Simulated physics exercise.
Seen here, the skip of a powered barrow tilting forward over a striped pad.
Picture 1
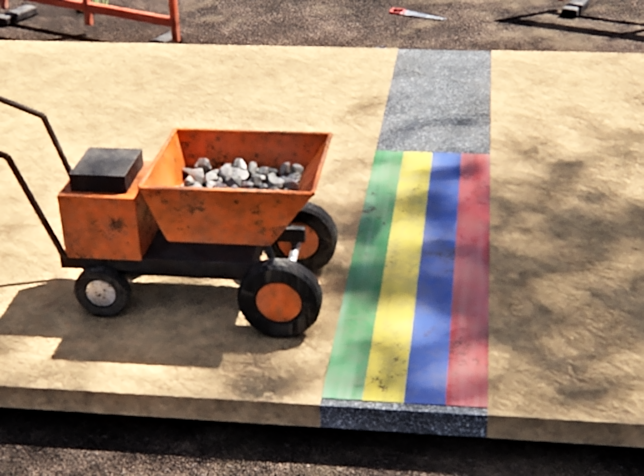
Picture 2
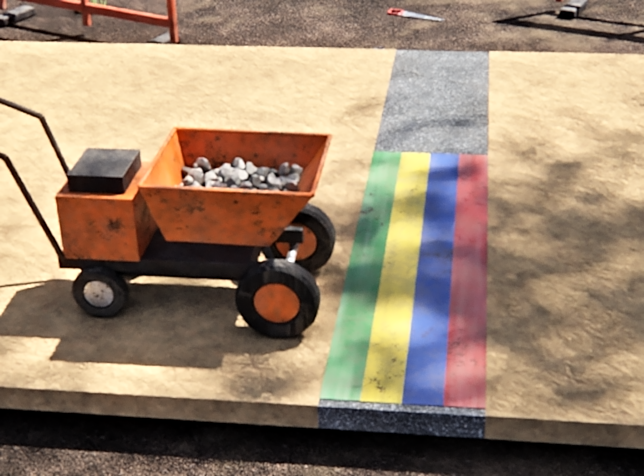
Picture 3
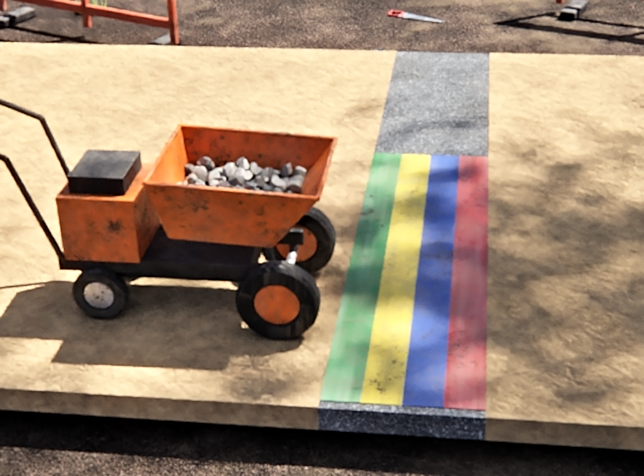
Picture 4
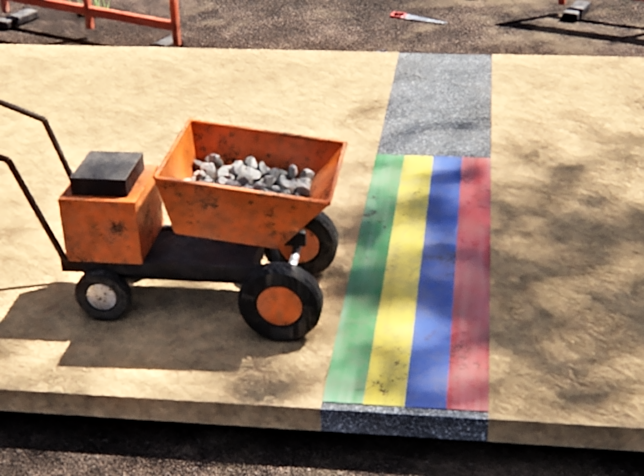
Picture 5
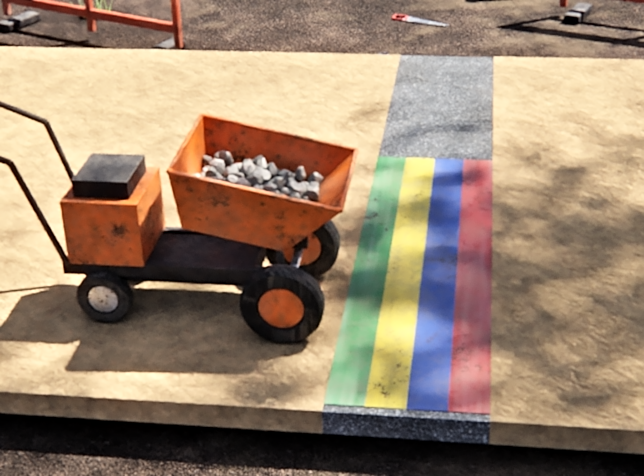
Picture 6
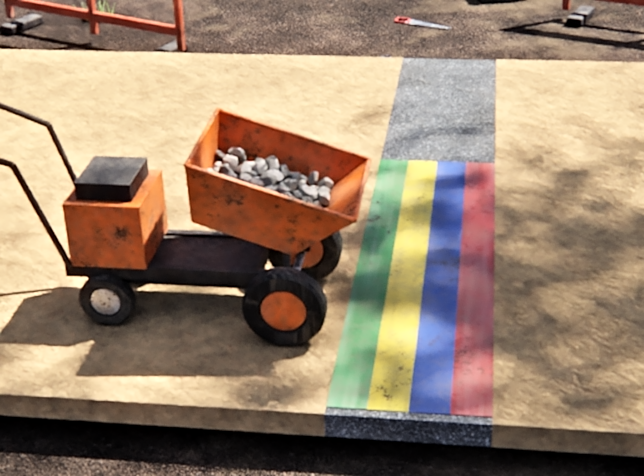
An orange powered barrow loaded with broken stones stood beside a pad striped green, yellow, blue and red, and its skip, level at first, slowly tilted forward to the right with the stones still inside.
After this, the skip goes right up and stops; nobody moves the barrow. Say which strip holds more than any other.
The blue strip carries the most.
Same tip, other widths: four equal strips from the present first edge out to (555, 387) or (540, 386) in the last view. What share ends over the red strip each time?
In turn 10 and 20 in a hundred.
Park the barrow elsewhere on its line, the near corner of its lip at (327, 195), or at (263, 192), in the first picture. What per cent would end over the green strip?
In turn 0 and 10 in a hundred.
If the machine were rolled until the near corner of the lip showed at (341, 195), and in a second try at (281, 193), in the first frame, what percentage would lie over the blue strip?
In turn 20 and 30 in a hundred.
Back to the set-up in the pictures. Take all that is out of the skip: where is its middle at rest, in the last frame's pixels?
Close to (457, 314).
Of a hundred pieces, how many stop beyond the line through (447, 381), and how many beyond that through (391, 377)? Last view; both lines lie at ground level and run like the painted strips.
About 50 and 80 per cent.
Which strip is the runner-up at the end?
Next in line is red.
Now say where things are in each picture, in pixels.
The first picture shows lip of the skip at (312, 194), level; top of the load at (234, 181), broken stones; green strip at (349, 362); yellow strip at (388, 364); blue strip at (428, 367); red strip at (468, 369).
The second picture shows lip of the skip at (312, 196), level; top of the load at (233, 181).
The third picture shows lip of the skip at (318, 199), tipped barely; top of the load at (227, 189).
The fourth picture shows lip of the skip at (328, 204), tipped a little; top of the load at (223, 183).
The fifth picture shows lip of the skip at (340, 211), tipped a little; top of the load at (232, 181).
The sixth picture shows lip of the skip at (354, 221), tipped clearly; top of the load at (230, 177); green strip at (353, 371); yellow strip at (393, 373); blue strip at (433, 376); red strip at (473, 378).
Soon, skip tipped steeply; all in the skip.
A while on, skip tipped right over; nearly all in the skip; a small part over the blue strip; a stray few over the red strip.
Towards the end, skip tipped right over; about a quarter in the skip; a stray few over the yellow strip; about a third over the blue strip; about a quarter over the red strip; a small part off the paint.
Finally, skip tipped right over; about a quarter in the skip; none over the green strip; a small part over the yellow strip; about a third over the blue strip; about a quarter over the red strip; about a quarter off the paint.
